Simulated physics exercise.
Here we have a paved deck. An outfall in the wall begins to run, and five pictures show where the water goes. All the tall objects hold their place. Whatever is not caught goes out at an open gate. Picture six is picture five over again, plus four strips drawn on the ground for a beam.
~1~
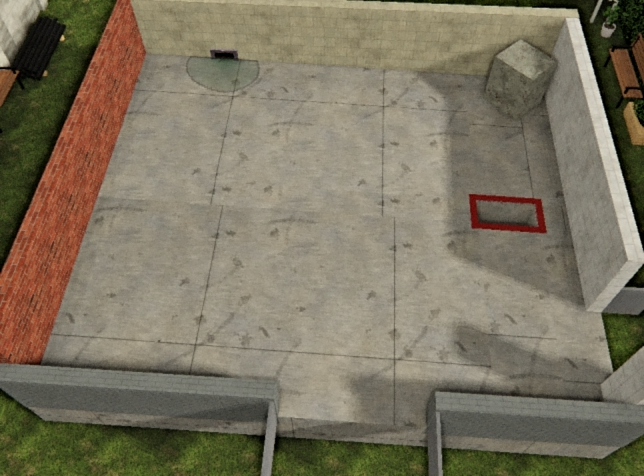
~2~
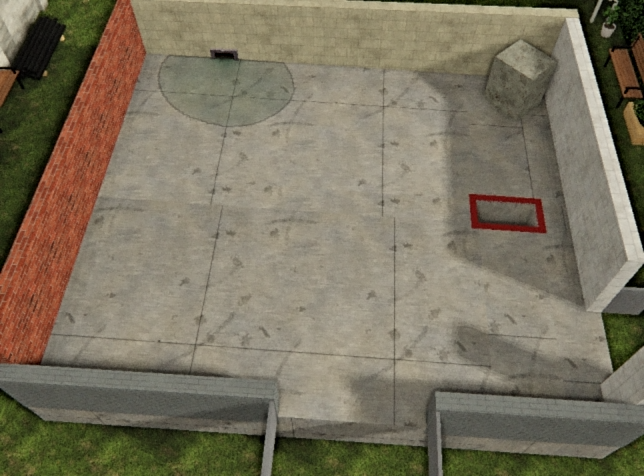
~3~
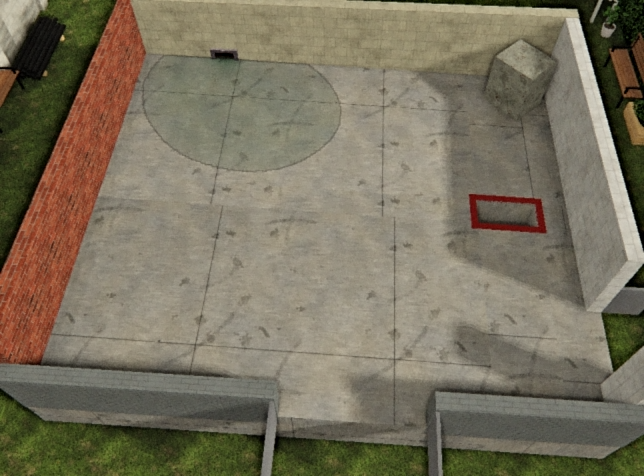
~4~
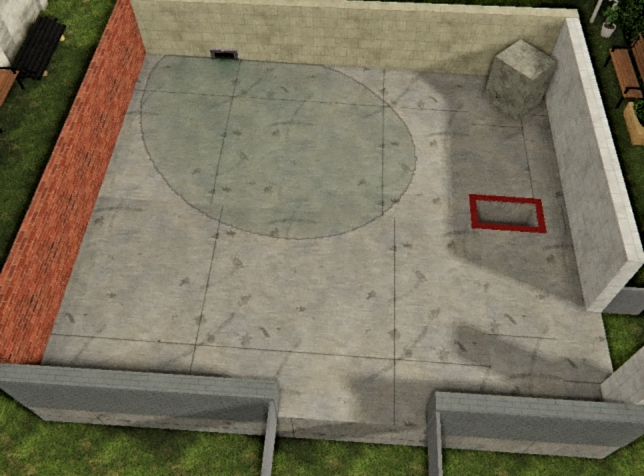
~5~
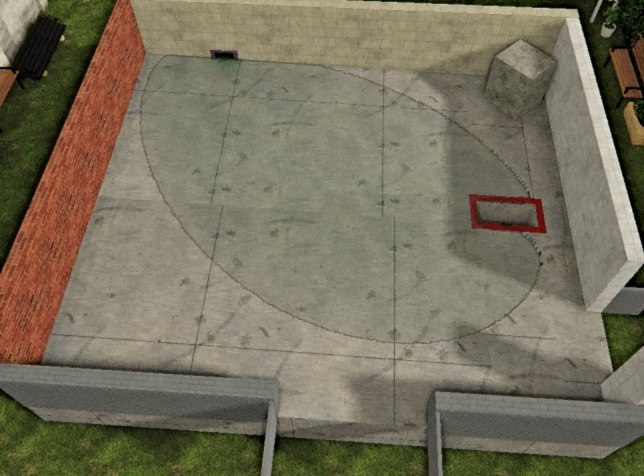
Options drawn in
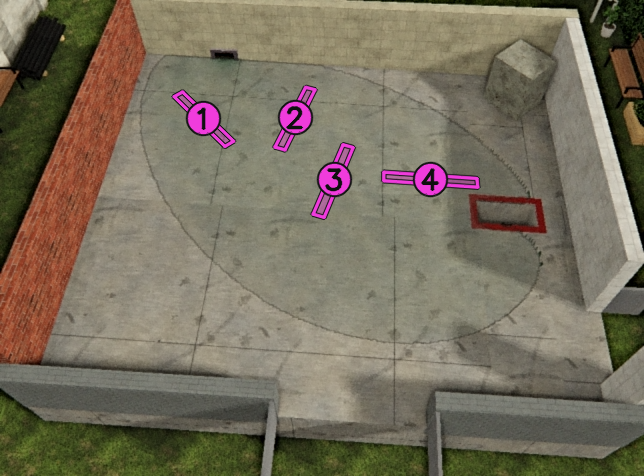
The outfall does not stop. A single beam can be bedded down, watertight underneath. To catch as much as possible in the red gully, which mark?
1 works best here.
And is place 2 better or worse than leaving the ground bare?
Place 2 is worse.
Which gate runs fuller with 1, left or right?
The right one.
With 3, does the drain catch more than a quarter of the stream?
No.
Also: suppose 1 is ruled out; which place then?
The answer is 3.
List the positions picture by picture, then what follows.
Outfall at (225, 55); red gully at (507, 213); open gate at (593, 347); open gate at (353, 406); front seen at (229, 87), 2 % of the ground wet; red gully still dry, in the first picture.
Front seen at (244, 121), 7 % of the ground wet; red gully still dry, in the second picture.
Front seen at (296, 158), 16 % of the ground wet; red gully still dry, in the third picture.
Front seen at (376, 212), 30 % of the ground wet; red gully still dry, in the fourth picture.
Front seen at (503, 310), 52 % of the ground wet; red gully taking water, in the fifth picture.
On the marked copy, 1 from (178, 94) to (229, 143); 2 from (279, 148) to (310, 88); 3 from (318, 215) to (348, 146); 4 from (383, 176) to (477, 182).
With 1, about 26 % of the stream goes into the red gully, about 74 % out by the gates.
With 2, about 7 % of the stream goes into the red gully, about 92 % out by the gates.
With 3, about 16 % of the stream goes into the red gully, about 84 % out by the gates.
With 4, about 12 % of the stream goes into the red gully, about 88 % out by the gates.
